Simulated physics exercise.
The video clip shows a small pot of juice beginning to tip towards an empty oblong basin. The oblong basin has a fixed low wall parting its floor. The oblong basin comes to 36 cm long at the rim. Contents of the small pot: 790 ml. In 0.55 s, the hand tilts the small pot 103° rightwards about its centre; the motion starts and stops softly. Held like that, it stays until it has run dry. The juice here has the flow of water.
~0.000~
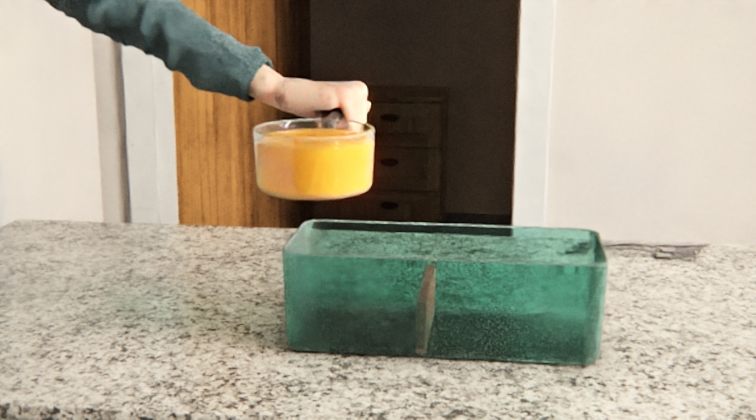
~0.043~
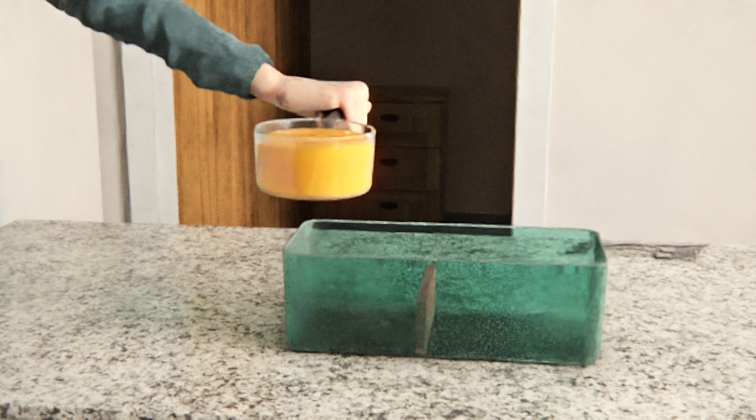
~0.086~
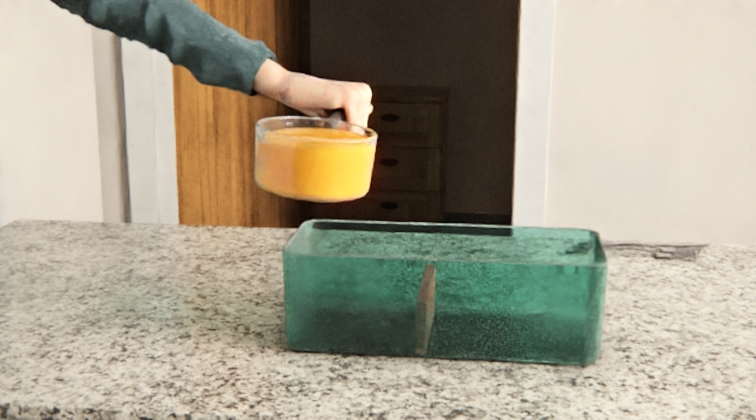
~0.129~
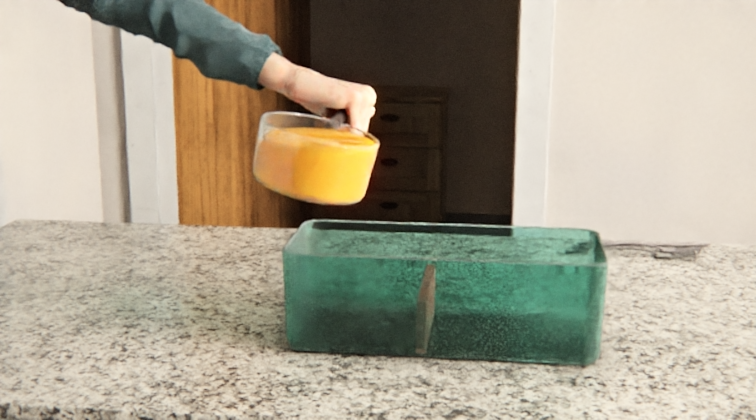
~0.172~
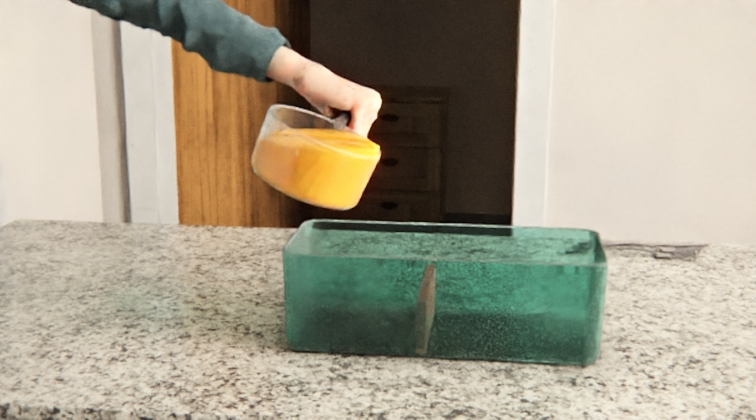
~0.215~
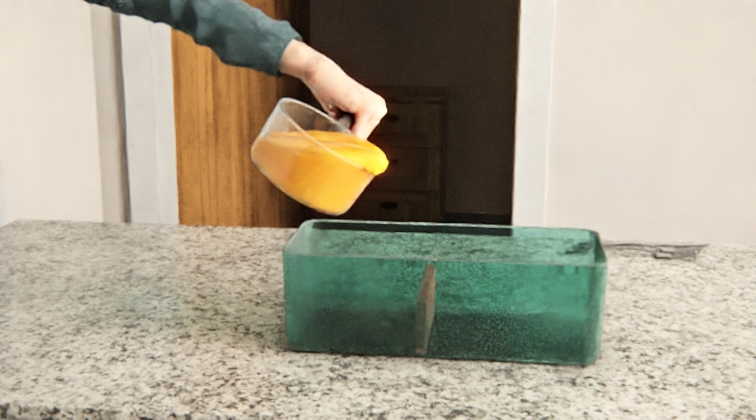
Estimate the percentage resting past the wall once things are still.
I would say roughly 14 percent.
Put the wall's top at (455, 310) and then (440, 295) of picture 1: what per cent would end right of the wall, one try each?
In order, 25 and 10 per cent.
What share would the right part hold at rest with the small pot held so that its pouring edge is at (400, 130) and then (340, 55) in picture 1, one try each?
It comes to 60 per cent, and then 5 per cent.
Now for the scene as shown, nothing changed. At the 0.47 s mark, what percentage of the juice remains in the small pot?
Remaining: Near 24 % of the total.
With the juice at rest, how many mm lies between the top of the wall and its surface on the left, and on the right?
Measured: Left around 30 mm, right around 58 mm.
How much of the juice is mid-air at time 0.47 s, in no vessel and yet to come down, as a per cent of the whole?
Near 28 per cent at that moment.
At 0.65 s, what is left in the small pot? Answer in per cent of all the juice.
About 5 percent.
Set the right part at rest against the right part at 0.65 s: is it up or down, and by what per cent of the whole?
The amount climbs by around 1.
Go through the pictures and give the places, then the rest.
In the first picture, it leans 0°; its right rim is at (373, 132); the juice meets the walls at (260, 136) and (371, 139); the oblong basin's rim runs from (294, 237) to (603, 248); the wall's top is at (427, 284).
In the second picture, it leans 2°; its right rim is at (373, 133); the juice meets the walls at (260, 135) and (372, 139).
In the third picture, it leans 6°; its right rim is at (375, 138); the juice meets the walls at (262, 134) and (374, 141).
In the fourth picture, it leans 13°; its right rim is at (377, 146); the juice meets the walls at (263, 133) and (376, 143).
In the fifth picture, it leans 23°; its right rim is at (379, 157); the juice meets the walls at (262, 136) and (379, 152); 2 per cent is over the edge.
In the sixth picture, it leans 34°; its right rim is at (378, 169); the juice meets the walls at (262, 135) and (371, 156); 6 per cent is over the edge.
Then, 0.47 s in, the tilt is 97° and 24 per cent is still to pour, 38 is left of the wall and 11 right of it.
Then, 0.65 s in, the tilt is 103° and 5 per cent is still to pour, 75 is left of the wall and 13 right of it.
Then, 0.84 s in, the tilt is 103° and 1 per cent is still to pour, 82 is left of the wall and 13 right of it.
Then, 1.05 s in, the tilt is 103° and 0 per cent is still to pour, 83 is left of the wall and 14 right of it.
Finally, 83 per cent lies left of the wall, 14 right of it and 3 outside.
